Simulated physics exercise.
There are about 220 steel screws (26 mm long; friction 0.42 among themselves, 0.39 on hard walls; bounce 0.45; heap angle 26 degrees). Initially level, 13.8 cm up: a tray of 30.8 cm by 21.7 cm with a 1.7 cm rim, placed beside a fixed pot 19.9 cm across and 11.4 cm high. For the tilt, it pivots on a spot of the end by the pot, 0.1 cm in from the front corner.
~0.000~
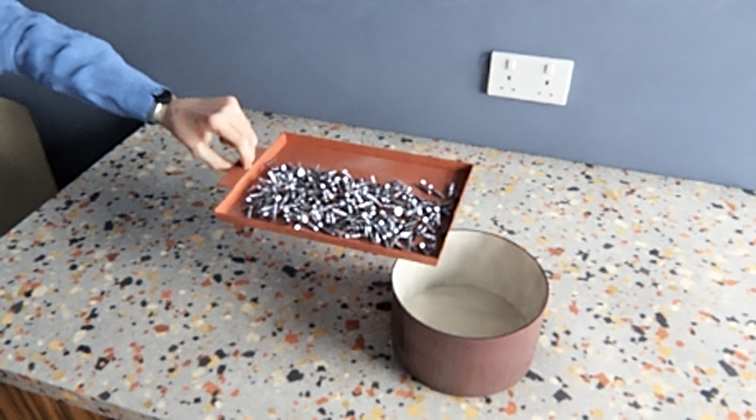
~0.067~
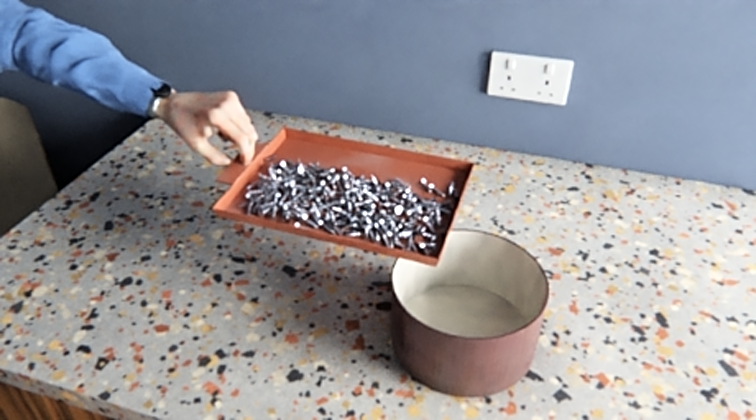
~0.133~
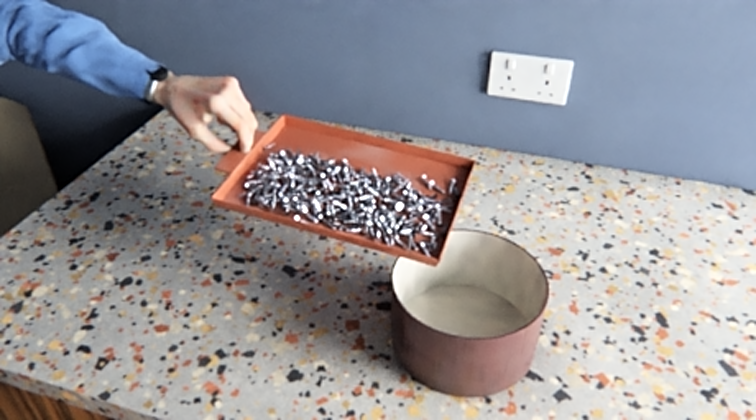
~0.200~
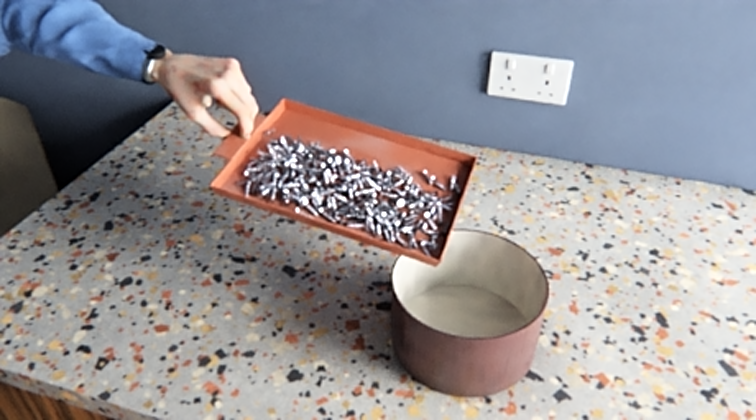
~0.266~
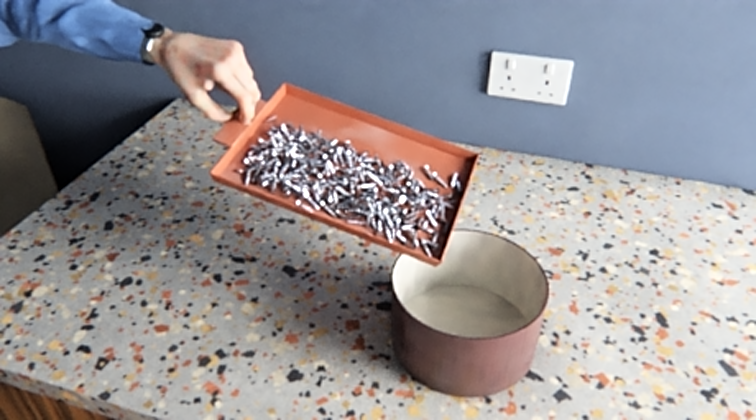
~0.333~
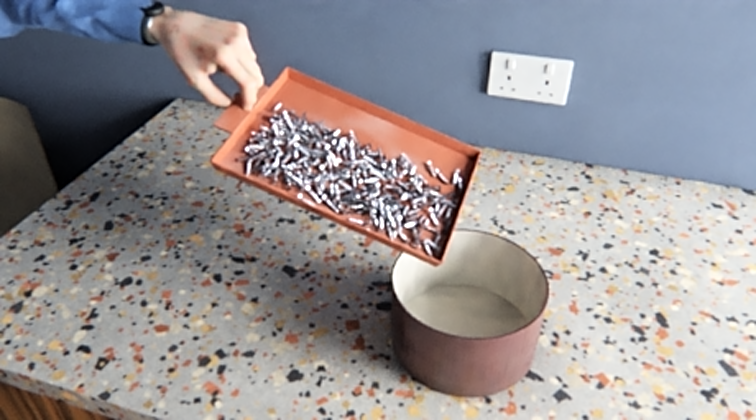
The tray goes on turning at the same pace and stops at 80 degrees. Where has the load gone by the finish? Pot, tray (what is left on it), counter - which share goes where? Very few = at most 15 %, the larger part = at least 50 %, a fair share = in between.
Pot - the larger part, left on the tray - very few, counter - very few.
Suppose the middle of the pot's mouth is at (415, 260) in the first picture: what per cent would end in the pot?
The share would be some 60 per cent.
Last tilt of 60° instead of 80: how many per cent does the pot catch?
Around 75 in a hundred.
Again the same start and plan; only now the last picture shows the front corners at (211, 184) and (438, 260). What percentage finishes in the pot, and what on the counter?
Pot 65, counter 35.
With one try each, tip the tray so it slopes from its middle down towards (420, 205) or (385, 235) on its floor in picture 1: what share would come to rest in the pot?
I'd put it at about 60 per cent for the first tilt and about 95 per cent for the second.
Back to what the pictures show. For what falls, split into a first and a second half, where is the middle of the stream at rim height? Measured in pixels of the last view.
Around (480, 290), then around (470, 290).
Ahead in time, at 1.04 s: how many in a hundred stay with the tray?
50%, roughly.
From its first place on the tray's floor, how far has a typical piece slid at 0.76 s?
By then it sits near 9 cm from where it began.
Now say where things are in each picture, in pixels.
In the first frame, tray tilt 0 degrees, front corners at (217, 210) and (437, 257); middle of the pieces at (349, 201); pot at (469, 279).
In the second frame, tray tilt 1 degrees, front corners at (217, 207) and (437, 257); middle of the pieces at (349, 199).
In the third frame, tray tilt 5 degrees, front corners at (215, 196) and (437, 257), lowest corner right front; middle of the pieces at (349, 193).
In the fourth frame, tray tilt 10 degrees, front corners at (214, 184) and (438, 258), lowest corner right front; middle of the pieces at (350, 186).
In the fifth frame, tray tilt 14 degrees, front corners at (214, 172) and (439, 258), lowest corner right front; middle of the pieces at (351, 179).
In the sixth frame, tray tilt 19 degrees, front corners at (215, 160) and (440, 259), lowest corner right front; middle of the pieces at (354, 172); pot at (469, 279). Its pace works out near 70 degrees a second.
After 0.76 s, tilt 49 degrees; the tray holds 100 %, the pot 0 %.
Then, at 1.04 s, tilt 68 degrees; the tray holds 50 %, the pot 30 %.
Then, at 1.42 s, tilt 80 degrees; the tray holds 5 %, the pot 90 %.
At rest (2.5 s), pot 100 %, tray 0 %, counter 0 %.
